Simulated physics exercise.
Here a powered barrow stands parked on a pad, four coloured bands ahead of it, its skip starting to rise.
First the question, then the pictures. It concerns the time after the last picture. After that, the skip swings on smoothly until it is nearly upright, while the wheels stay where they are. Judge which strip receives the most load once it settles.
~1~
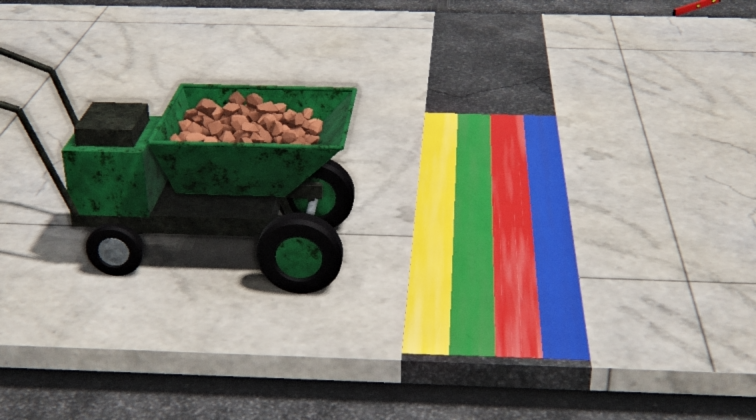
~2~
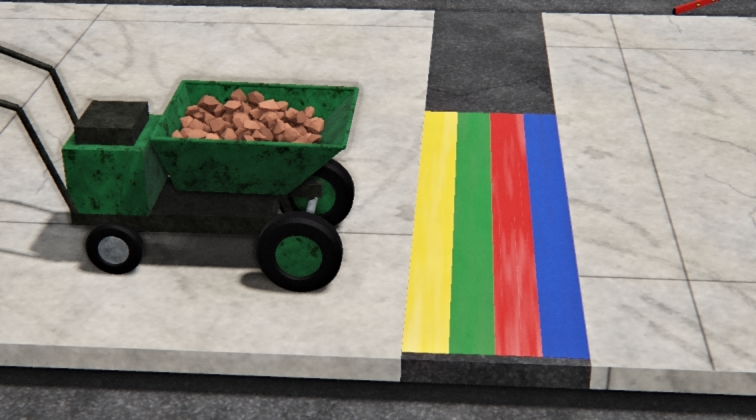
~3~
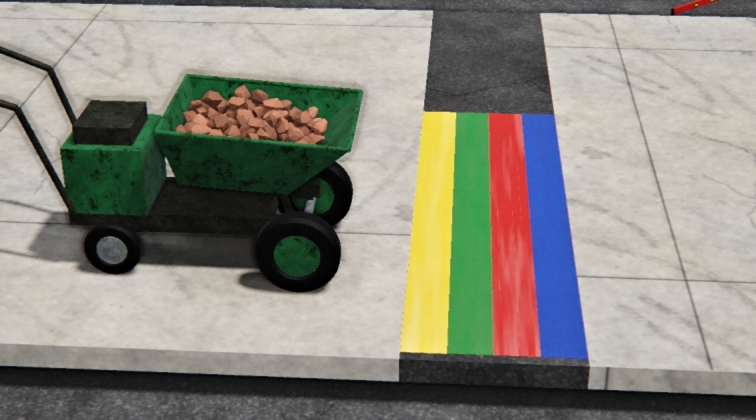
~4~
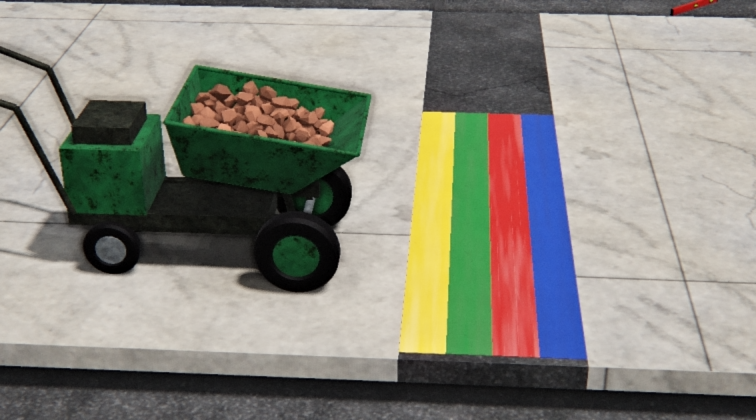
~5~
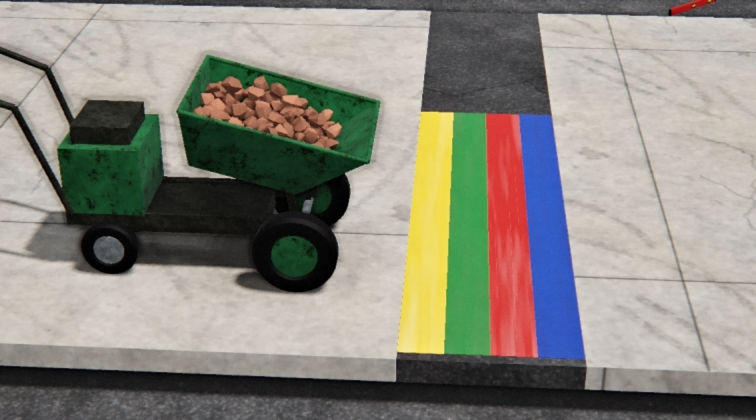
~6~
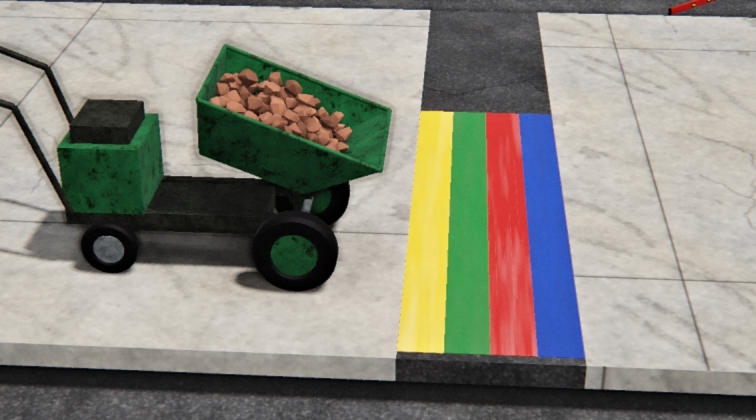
The strip receiving the most is the green one.
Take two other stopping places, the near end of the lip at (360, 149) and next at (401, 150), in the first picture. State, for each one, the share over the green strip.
You'd get around 40 in a hundred, then 10 in a hundred.
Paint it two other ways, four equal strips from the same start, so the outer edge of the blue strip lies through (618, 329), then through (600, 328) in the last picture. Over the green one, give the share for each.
40 and 40 percent, roughly.
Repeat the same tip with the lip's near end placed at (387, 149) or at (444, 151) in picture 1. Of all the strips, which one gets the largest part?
First: The red one; second: The blue strip.
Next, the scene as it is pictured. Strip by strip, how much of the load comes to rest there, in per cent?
So the yellow strip ends with 15 %, the green strip with 35 %, the red strip with 20 % and the blue strip with 10 %.
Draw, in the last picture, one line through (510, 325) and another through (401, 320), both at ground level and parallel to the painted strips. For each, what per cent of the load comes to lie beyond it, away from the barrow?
Result, first then second: 30 %, 90 %.
Just after the last frame, skip tipped steeply; every one in the skip.
A moment on, skip tipped right over; roughly half in the skip; about a tenth over the yellow strip; roughly a quarter over the green strip; about a tenth over the red strip.
Further on, skip tipped right over; about a tenth in the skip; roughly a quarter over the yellow strip; roughly a third over the green strip; roughly a quarter over the red strip; about a tenth over the blue strip; just a few off the paint.
When it is over, skip tipped right over; about a tenth in the skip; roughly a quarter over the yellow strip; roughly a third over the green strip; roughly a quarter over the red strip; about a tenth over the blue strip; just a few off the paint.
